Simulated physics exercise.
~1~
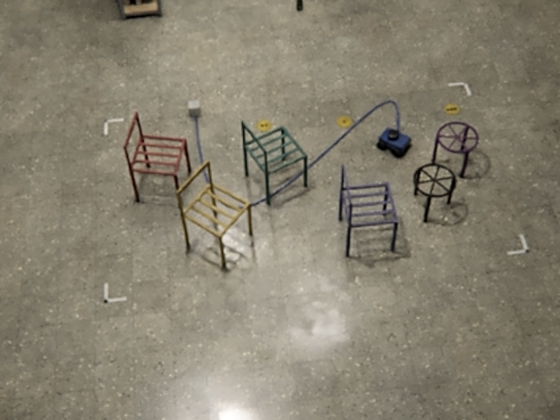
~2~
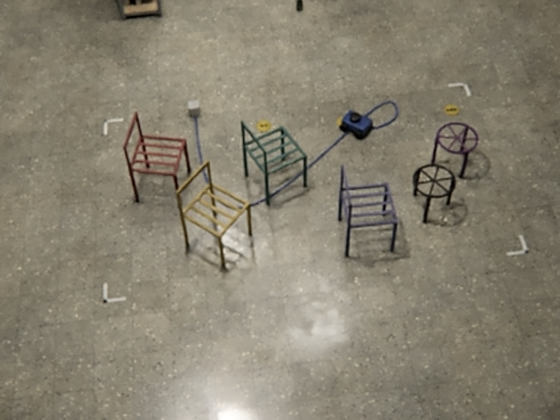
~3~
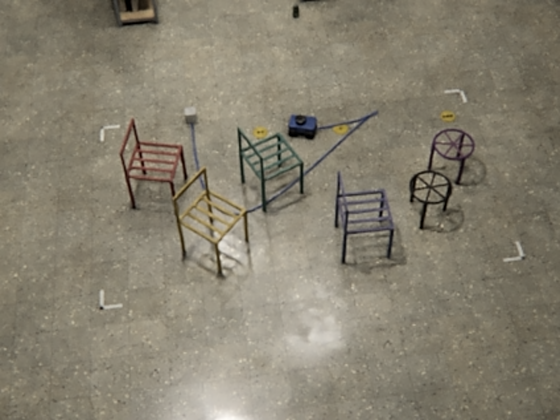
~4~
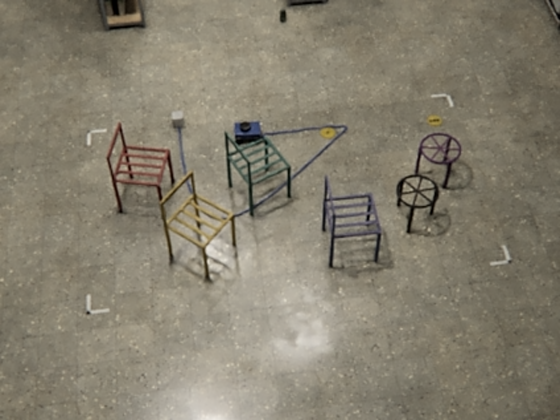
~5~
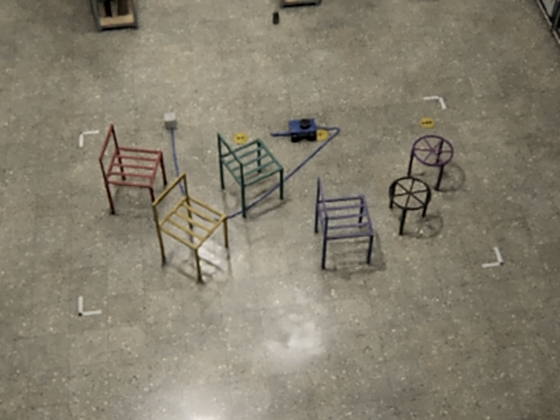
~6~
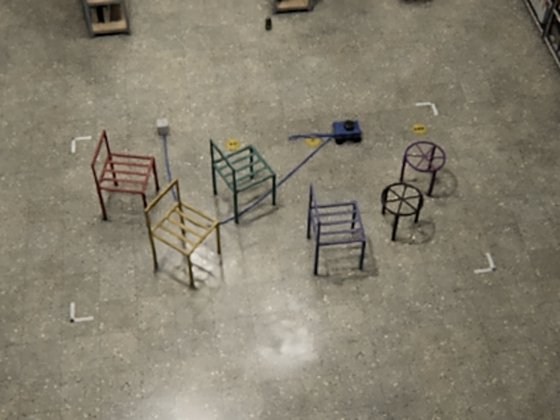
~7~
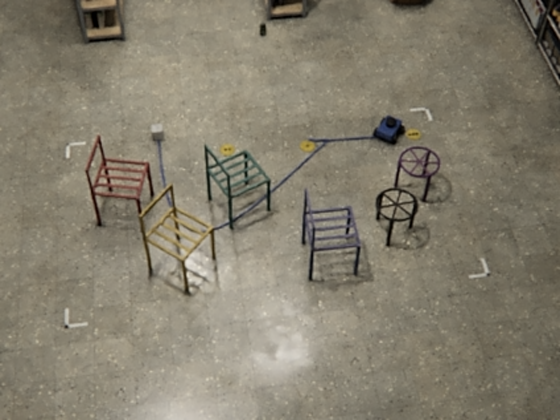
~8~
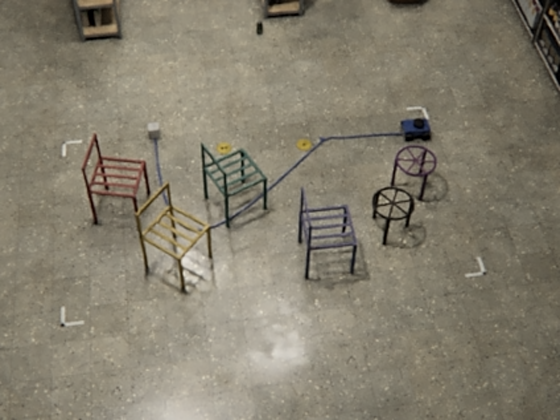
A small blue cart trailing a cord rolls left behind colored chairs, then returns right past them.
